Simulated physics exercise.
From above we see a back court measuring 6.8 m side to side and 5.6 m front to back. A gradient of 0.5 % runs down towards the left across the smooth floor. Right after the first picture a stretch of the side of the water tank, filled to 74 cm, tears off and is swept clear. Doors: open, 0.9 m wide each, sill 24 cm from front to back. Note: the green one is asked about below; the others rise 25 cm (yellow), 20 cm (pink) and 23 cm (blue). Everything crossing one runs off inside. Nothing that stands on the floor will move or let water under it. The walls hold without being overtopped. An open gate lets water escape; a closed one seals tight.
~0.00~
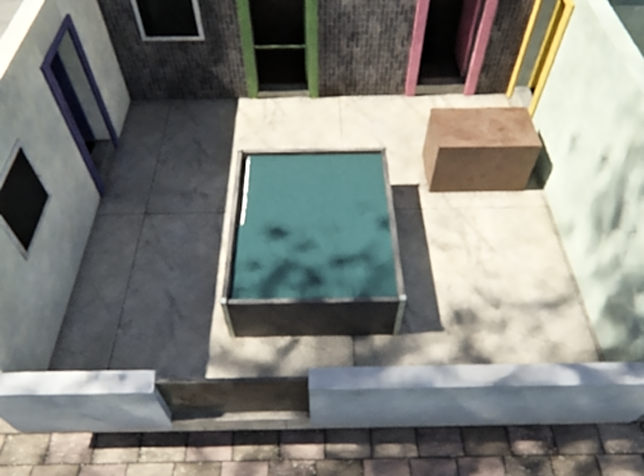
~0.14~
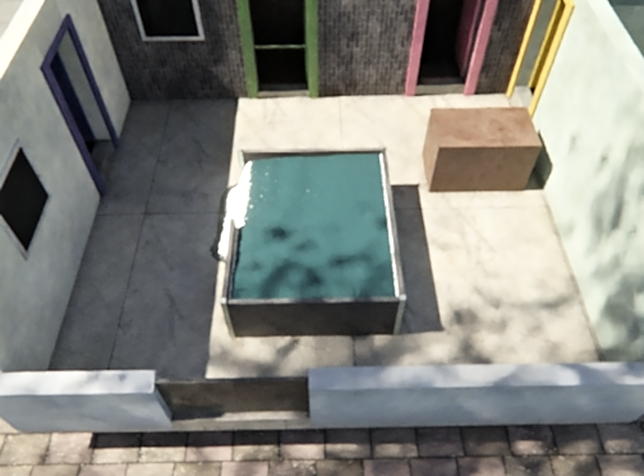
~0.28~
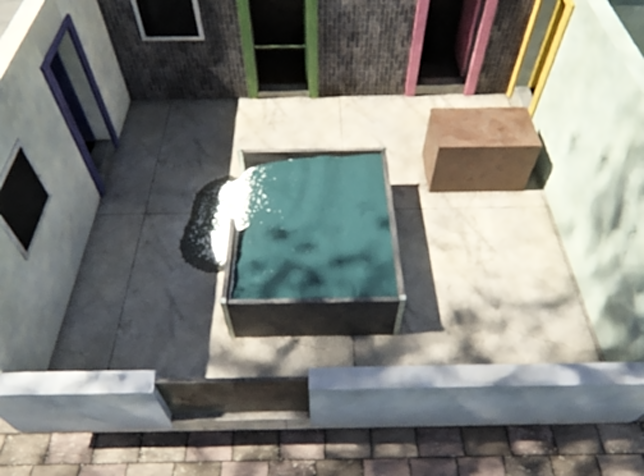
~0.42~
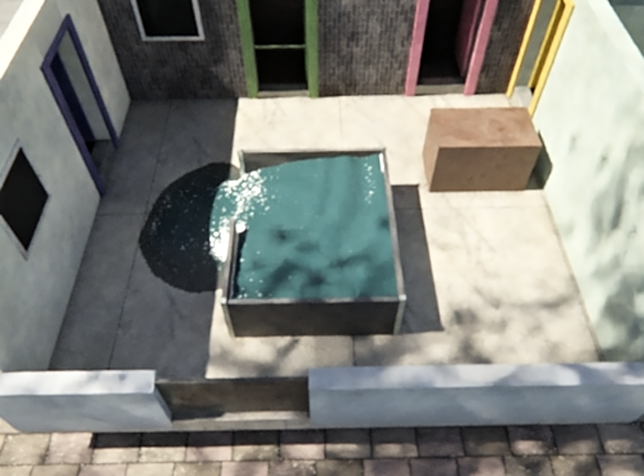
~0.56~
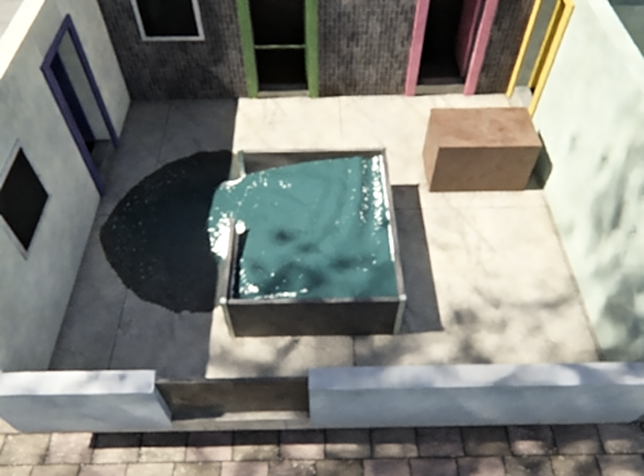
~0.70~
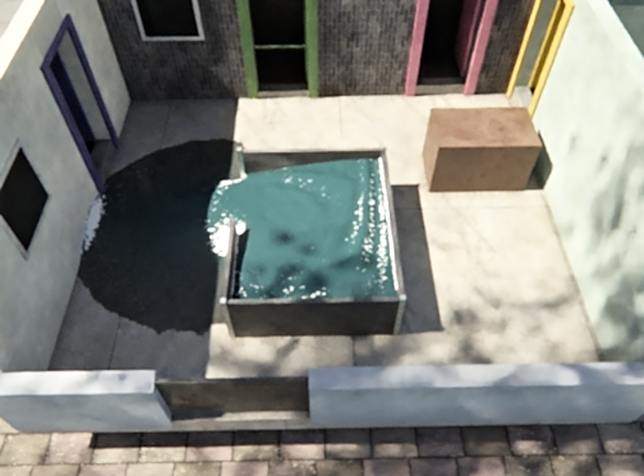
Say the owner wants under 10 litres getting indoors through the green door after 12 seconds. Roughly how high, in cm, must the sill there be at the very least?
At the very least some 6.5 cm.
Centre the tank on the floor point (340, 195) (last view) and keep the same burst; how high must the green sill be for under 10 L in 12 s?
About 7.0 cm.
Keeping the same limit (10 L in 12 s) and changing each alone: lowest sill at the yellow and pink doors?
Roughly 13.5 cm at yellow and 12.0 cm at pink.
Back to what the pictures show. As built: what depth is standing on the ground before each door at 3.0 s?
Centimetres: Yellow = 0, pink = 0, green = 6, blue = 28.
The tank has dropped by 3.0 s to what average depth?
I'd put it at some 33 centimetres on average.
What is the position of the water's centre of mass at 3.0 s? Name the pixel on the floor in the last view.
About (223, 227).
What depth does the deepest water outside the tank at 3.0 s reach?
Around 40 centimetres.
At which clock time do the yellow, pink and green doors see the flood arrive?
Yellow 4.0 s, pink 3.6 s, green 2.6 s.
After 1.4 s water covers 25 % of the floor, deepest (46 cm) near (108, 215); it has not reached the green door.
After 3.0 s water covers 45 % of the floor, deepest (40 cm) near (129, 107); 6 cm at the green door, 0 litres in over its 13 cm sill.
After 12.0 s water covers 100 % of the floor, deepest (15 cm) near (406, 381); 11 cm at the green door, 0 litres in over its 13 cm sill.
At the green door as built, the water arrived by 2.6 s and peaked near 11 cm at 12.0 s.
With a sill of 5.5 cm, 20 litres would have come in within the 12 s; with 7.5 cm, 4 litres. So under 10 litres takes about 6.5 cm.
